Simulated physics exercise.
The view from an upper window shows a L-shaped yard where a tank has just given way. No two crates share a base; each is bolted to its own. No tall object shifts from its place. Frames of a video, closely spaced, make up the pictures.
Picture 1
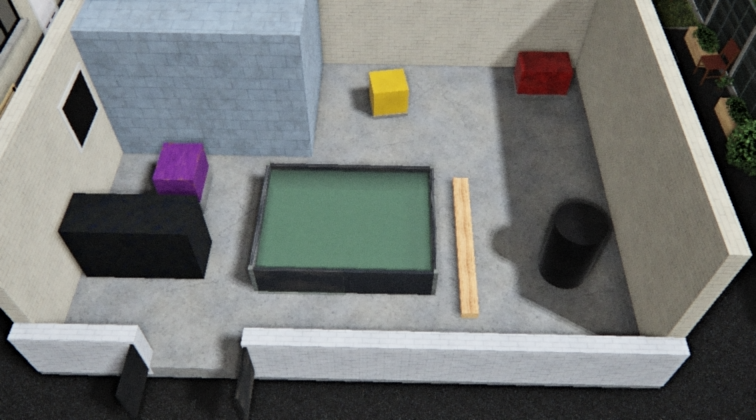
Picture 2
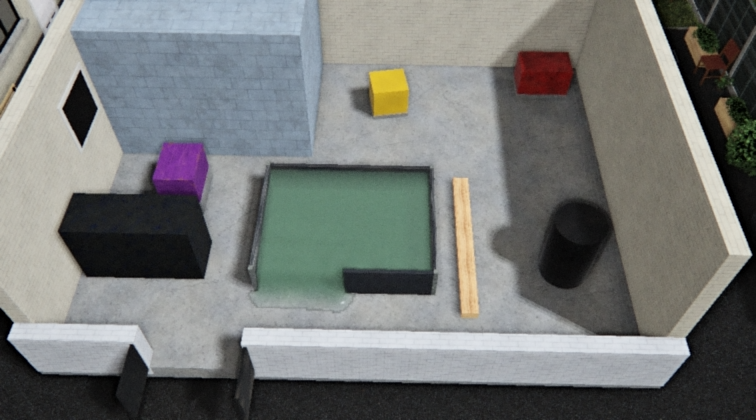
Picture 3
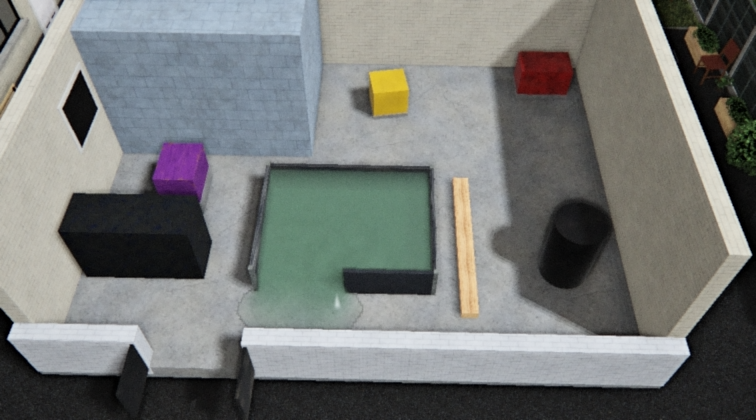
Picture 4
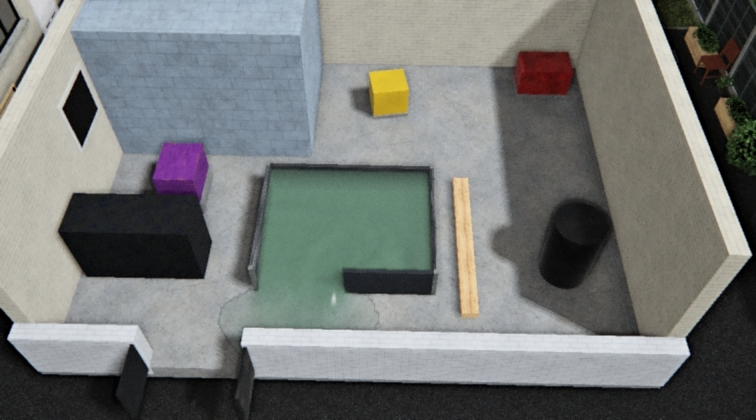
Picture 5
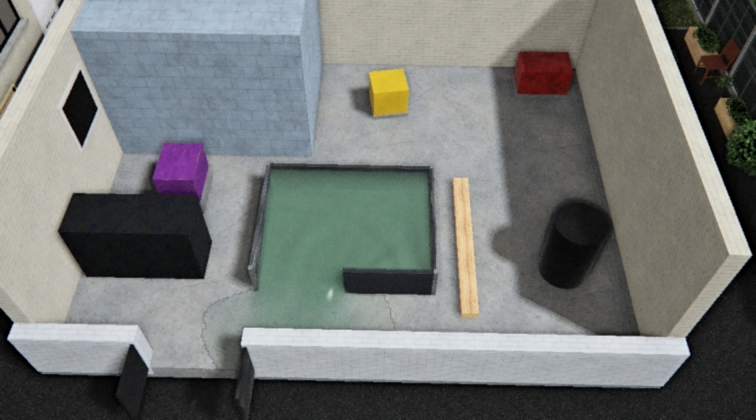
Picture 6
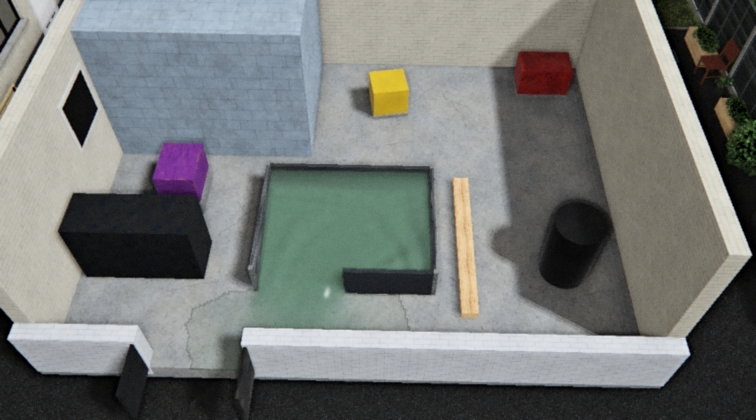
In a walled yard with colored crates and a dark cylinder, a low tank of green water opens along its front left side, and water pours out, spreading across the pavement toward the white front wall and gateway.
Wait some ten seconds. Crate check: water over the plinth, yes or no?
Red crate no, purple crate no, yellow crate no.
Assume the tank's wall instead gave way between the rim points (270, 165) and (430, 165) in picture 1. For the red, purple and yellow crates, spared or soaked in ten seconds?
Here goes: Red crate - hit; purple crate - left alone; yellow crate - hit.
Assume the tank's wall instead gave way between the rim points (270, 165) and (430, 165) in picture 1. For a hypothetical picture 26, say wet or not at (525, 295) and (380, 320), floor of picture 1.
Untouched, then untouched.
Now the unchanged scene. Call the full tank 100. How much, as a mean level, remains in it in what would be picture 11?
It works out to roughly 74 percent.
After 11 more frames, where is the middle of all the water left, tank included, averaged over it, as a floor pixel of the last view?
It is around (332, 271).
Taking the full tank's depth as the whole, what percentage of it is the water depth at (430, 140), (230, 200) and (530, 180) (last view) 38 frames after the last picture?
Around 2, 0 and 4 %.
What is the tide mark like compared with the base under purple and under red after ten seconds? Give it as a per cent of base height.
The first reaches around 20 in a hundred, the second around 80.
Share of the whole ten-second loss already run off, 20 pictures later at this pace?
By then, close to 45 % of it.
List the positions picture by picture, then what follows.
The tank at (347, 218) is whole and still, in the first picture.
Water pours out at (301, 282) and has run to (347, 299), in the second picture.
Water pours out at (301, 283) and has run to (346, 325), in the third picture.
The front is at a hidden place, out from the gap at (301, 284), in the fourth picture.
Water pours out at (301, 284) and has run to a hidden place, in the fifth picture.
The front is at a hidden place, out from the gap at (301, 284), in the sixth picture.
A moment on, water covers 10 % of the floor; the red crate not reached, the purple crate not reached, the yellow crate not reached.
Next, water covers 25 % of the floor; the red crate not reached, the purple crate not reached, the yellow crate not reached.
Then, water covers 35 % of the floor; the red crate not reached, the purple crate not reached, the yellow crate not reached.
Later, water covers 55 % of the floor; the red crate not reached, the purple crate water round its plinth, the yellow crate water round its plinth.
In the end, water covers 90 % of the floor; the red crate stayed above the water, the purple crate stayed above the water, the yellow crate stayed above the water.
